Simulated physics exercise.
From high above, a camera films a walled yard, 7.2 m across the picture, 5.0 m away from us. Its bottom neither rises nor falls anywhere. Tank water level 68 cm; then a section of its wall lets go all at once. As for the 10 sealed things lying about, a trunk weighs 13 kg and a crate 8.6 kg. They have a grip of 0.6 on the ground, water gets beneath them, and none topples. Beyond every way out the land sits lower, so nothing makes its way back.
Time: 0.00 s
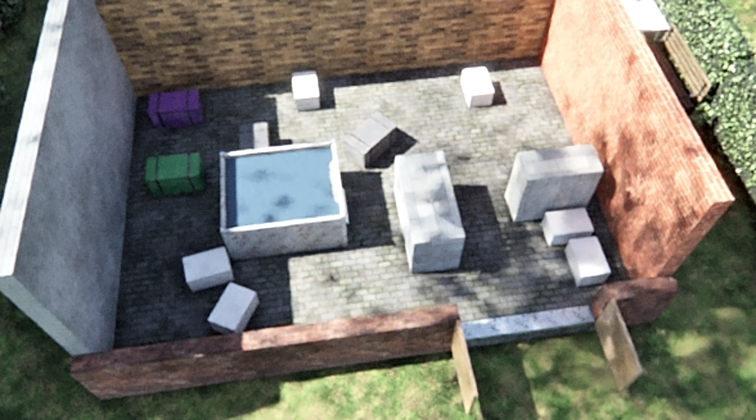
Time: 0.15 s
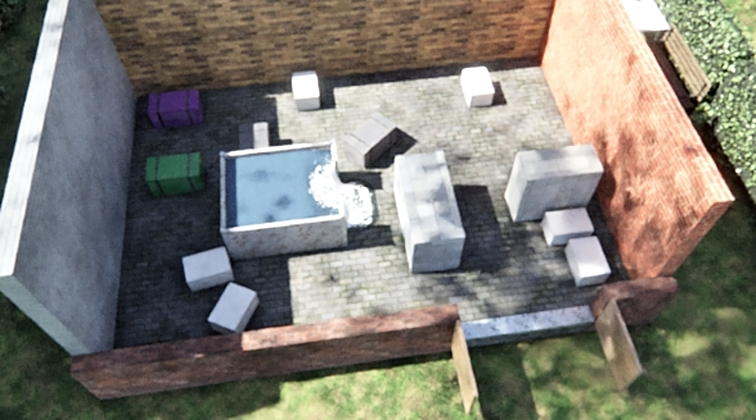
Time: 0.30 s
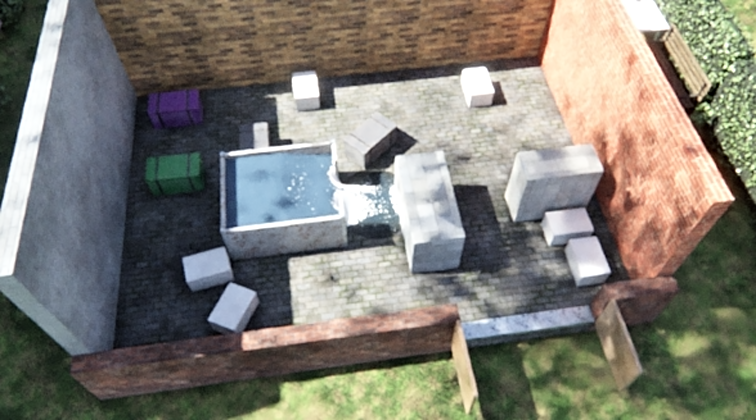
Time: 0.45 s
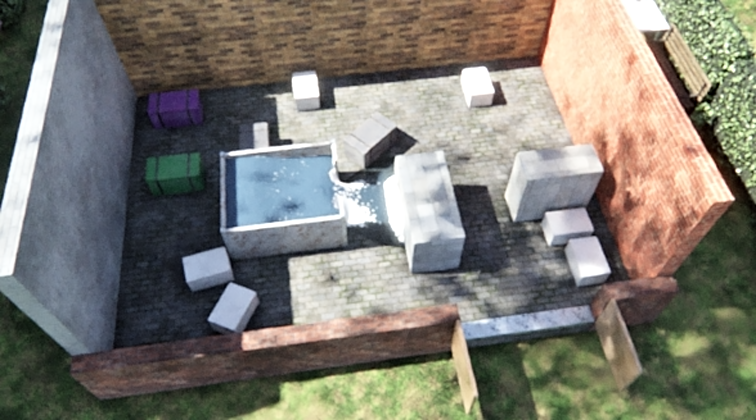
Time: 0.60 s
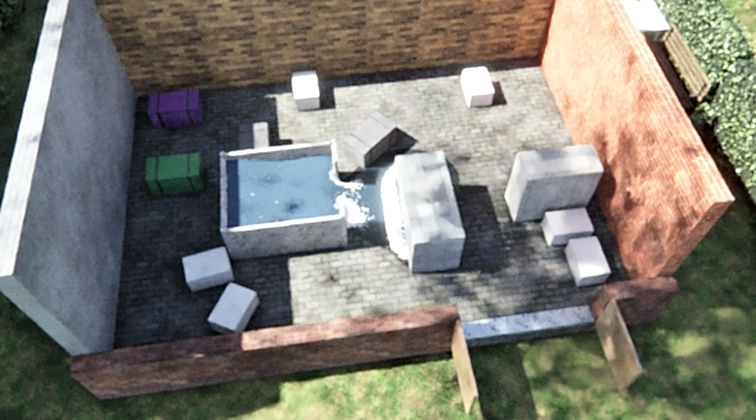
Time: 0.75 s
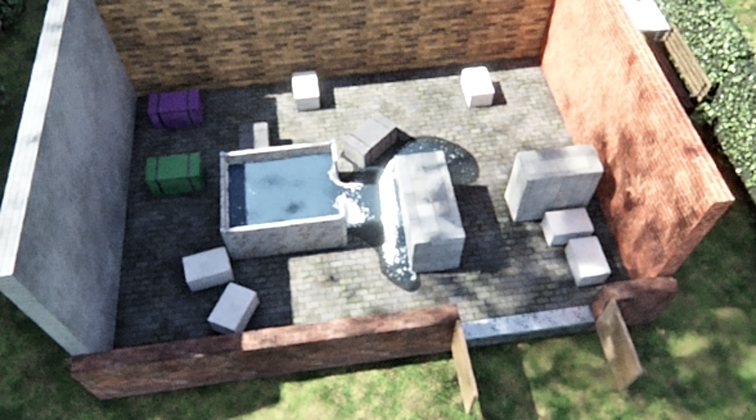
Water bursts from the right side of a pale, blue-filled tank in a paved, walled yard, seen from high above by a still camera. A purple trunk and a green trunk sit at the left, with white and grey blocks scattered around and an opening at lower right. The water foams rightward, meets a tall pale block and spreads around it, while trunks and blocks stay put.
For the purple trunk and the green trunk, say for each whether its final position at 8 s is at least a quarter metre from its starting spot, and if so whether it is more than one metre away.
Purple trunk - no. Green trunk - no.
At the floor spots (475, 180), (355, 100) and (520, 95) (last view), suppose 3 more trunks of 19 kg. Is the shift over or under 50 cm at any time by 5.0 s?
In the order listed: Behind the line; behind the line; across the line.
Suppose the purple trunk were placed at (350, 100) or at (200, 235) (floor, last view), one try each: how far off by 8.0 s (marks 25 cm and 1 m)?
Respectively: It rests almost unmoved; it rests almost unmoved.
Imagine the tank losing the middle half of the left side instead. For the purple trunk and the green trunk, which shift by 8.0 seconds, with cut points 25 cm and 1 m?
Outcome - purple trunk: Long-distance displacement, green trunk: Long-distance displacement.
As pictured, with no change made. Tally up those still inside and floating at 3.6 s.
By my count, 1.
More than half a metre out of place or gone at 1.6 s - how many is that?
The count is 0.
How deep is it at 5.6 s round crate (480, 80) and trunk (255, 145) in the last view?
About 7 and 0 cm.
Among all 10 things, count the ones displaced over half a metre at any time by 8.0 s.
Tally: 2.
After 1.6 s the purple trunk is near (173, 101), 0.0 m from its start, aground; the green trunk is near (173, 167), 0.0 m from its start, aground; 0 of 10 are out; 0 afloat.
After 3.6 s the purple trunk is near (173, 101), 0.0 m from its start, aground; the green trunk is near (173, 167), 0.0 m from its start, aground; 0 of 10 are out; 1 afloat.
After 5.6 s the purple trunk is near (173, 101), 0.0 m from its start, aground; the green trunk is near (173, 167), 0.0 m from its start, aground; 0 of 10 are out; 4 afloat.
After 8.0 s the purple trunk is near (173, 101), 0.0 m from its start, aground; the green trunk is near (174, 163), 0.1 m from its start, aground; 0 of 10 are out; 3 afloat.
